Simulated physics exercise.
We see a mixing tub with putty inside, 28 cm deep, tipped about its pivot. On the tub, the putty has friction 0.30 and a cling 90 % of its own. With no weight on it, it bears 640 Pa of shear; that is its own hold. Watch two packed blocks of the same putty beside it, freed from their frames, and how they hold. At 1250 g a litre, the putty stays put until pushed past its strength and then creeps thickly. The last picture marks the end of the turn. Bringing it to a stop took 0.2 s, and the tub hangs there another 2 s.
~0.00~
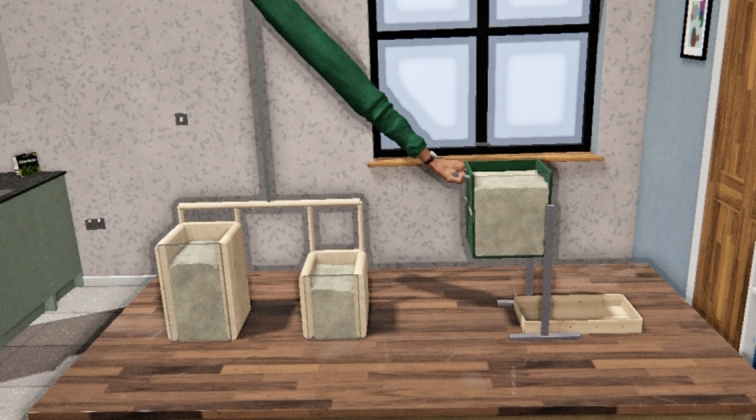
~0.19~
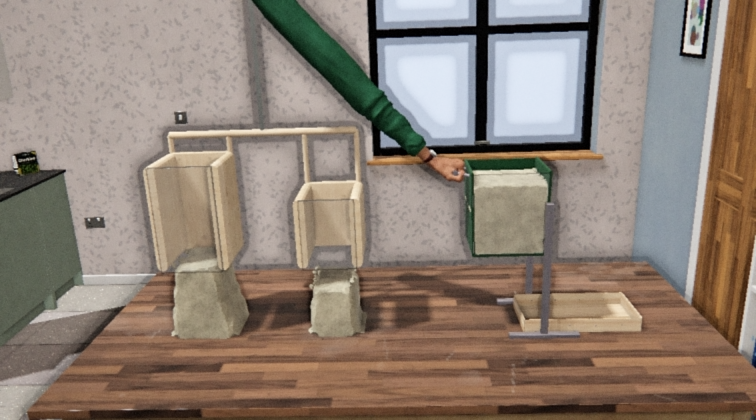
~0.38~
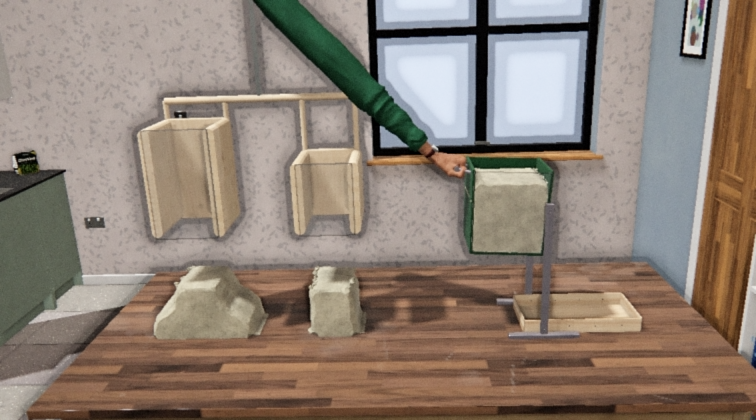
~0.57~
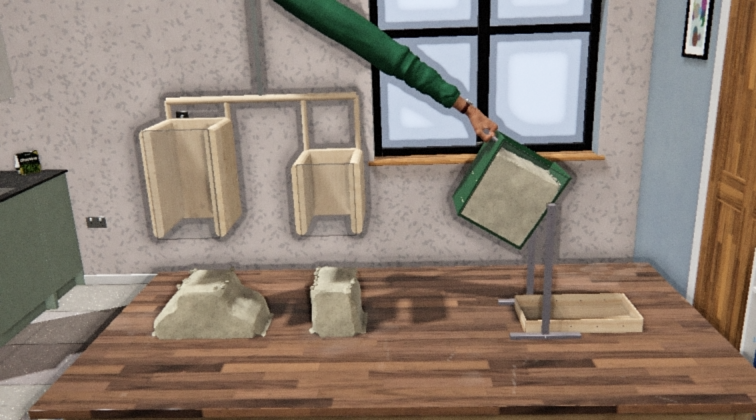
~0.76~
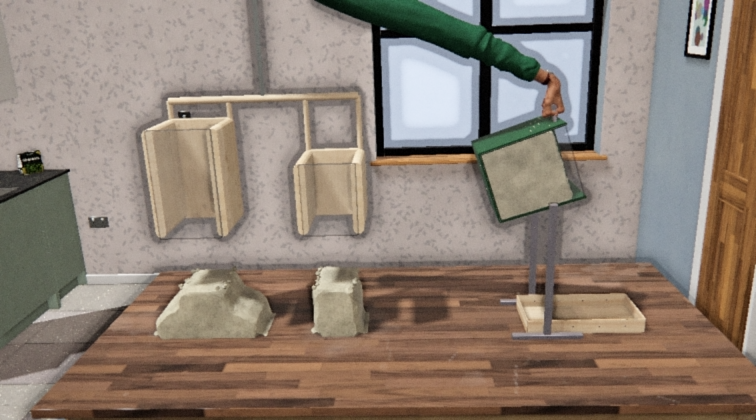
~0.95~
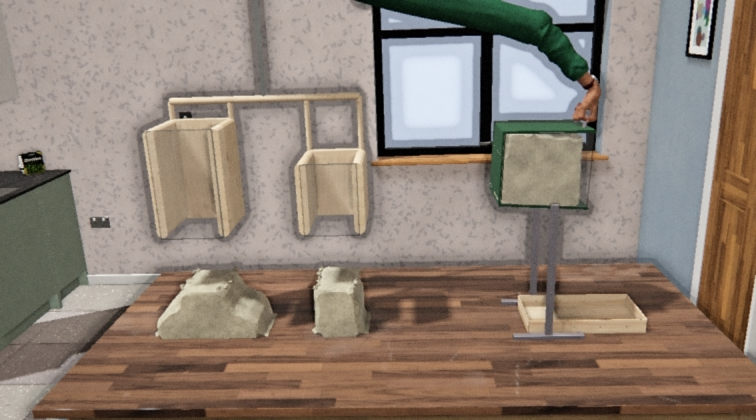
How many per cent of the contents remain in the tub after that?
65 %.
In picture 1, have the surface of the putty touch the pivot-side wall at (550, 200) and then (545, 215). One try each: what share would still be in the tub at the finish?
In that order: 95 %, 100 %.
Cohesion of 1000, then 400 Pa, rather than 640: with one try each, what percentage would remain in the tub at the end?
Respectively, close to 100 % and close to 45 %.
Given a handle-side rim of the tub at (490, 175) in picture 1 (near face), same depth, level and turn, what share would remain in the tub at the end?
I'd guess around 100 per cent remains.
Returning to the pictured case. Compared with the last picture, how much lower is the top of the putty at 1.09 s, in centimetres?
Roughly 1 cm.
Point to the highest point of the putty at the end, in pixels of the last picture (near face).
Close to pixel (551, 160).
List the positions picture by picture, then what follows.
In the first picture, handle-side rim at (475, 176), tilt 0 degrees; top of the putty at (541, 186); blocks stand 31 cm, 20 cm (left to right).
In the second picture, handle-side rim at (474, 174), tilt 0 degrees; top of the putty at (541, 184); blocks stand 28 cm, 19 cm (left to right).
In the third picture, handle-side rim at (476, 171), tilt 3 degrees; top of the putty at (481, 184); blocks stand 20 cm, 19 cm (left to right).
In the fourth picture, handle-side rim at (505, 141), tilt 31 degrees; top of the putty at (502, 156); blocks stand 19 cm, 19 cm (left to right).
In the fifth picture, handle-side rim at (566, 125), tilt 73 degrees; top of the putty at (553, 134); blocks stand 19 cm, 19 cm (left to right).
In the sixth picture, handle-side rim at (595, 133), tilt 92 degrees; top of the putty at (513, 135); blocks stand 19 cm, 19 cm (left to right).
After 1.09 s, the tub is at 92 degrees and holds 100 %.
After 1.26 s, the tub is at 92 degrees and holds 88 %.
After 1.43 s, the tub is at 92 degrees and holds 74 %.
After 1.60 s, the tub is at 92 degrees and holds 66 %.
After 2.95 s, at the end, the tub is at 92 degrees and holds 65 %.
